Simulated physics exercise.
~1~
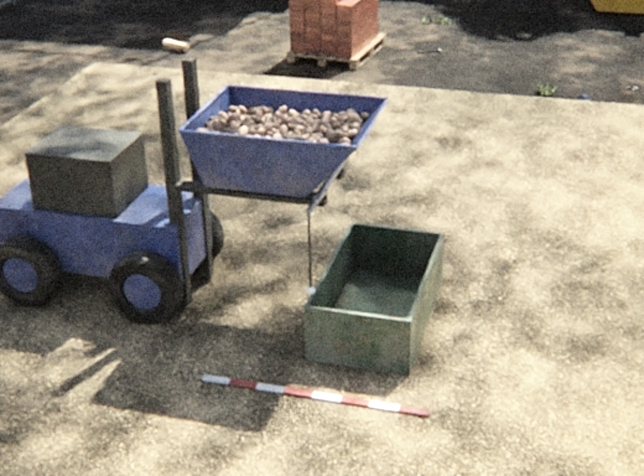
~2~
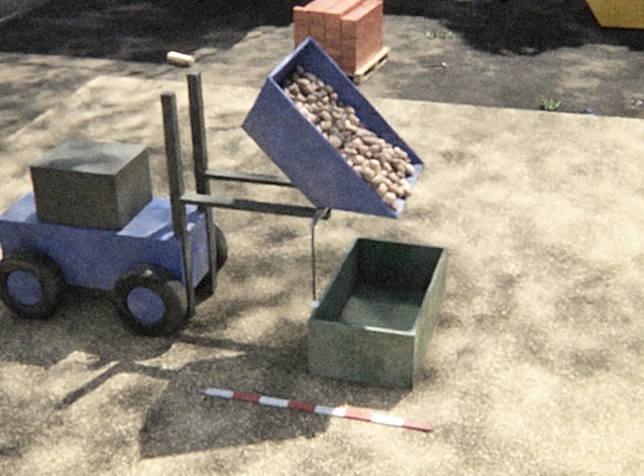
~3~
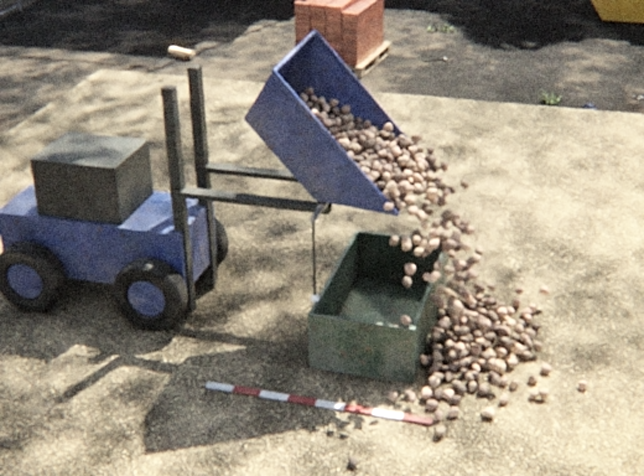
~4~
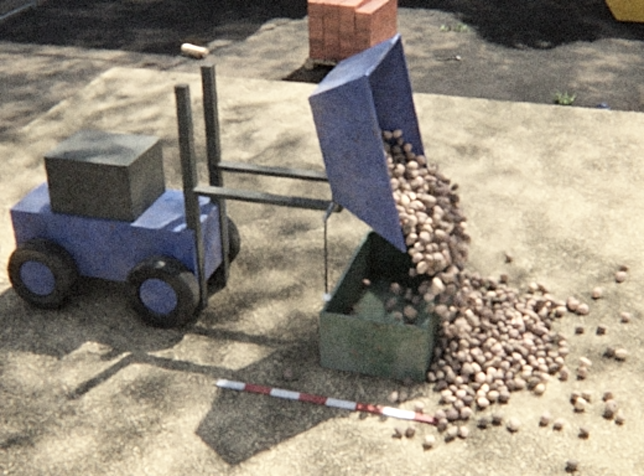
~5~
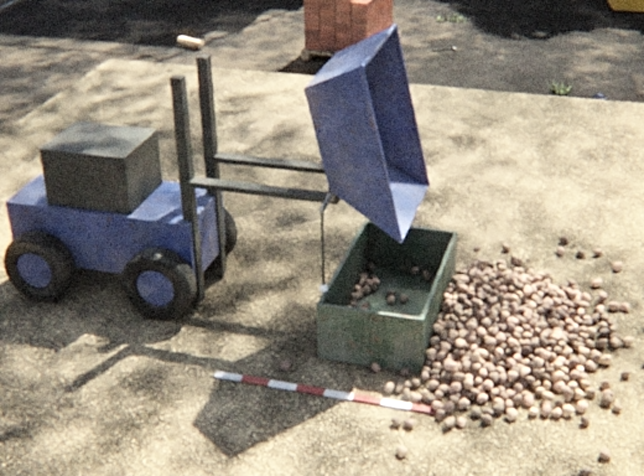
On a sunlit, tree-shaded paved yard seen from above and to one side, a small blue fork truck with a dark box on top stands at the left. Its raised blue skip, full of round brownish stones, hangs near a green open bin, with a red-and-white striped staff on the ground in front and a stack of reddish bricks behind. The skip tips steeply to the right, and the stones slide to its lip. They pour out, mostly overshooting the bin, as the skip tips further. Finally the skip hangs empty and still, with a few stones in the bin and a wide heap to its right.
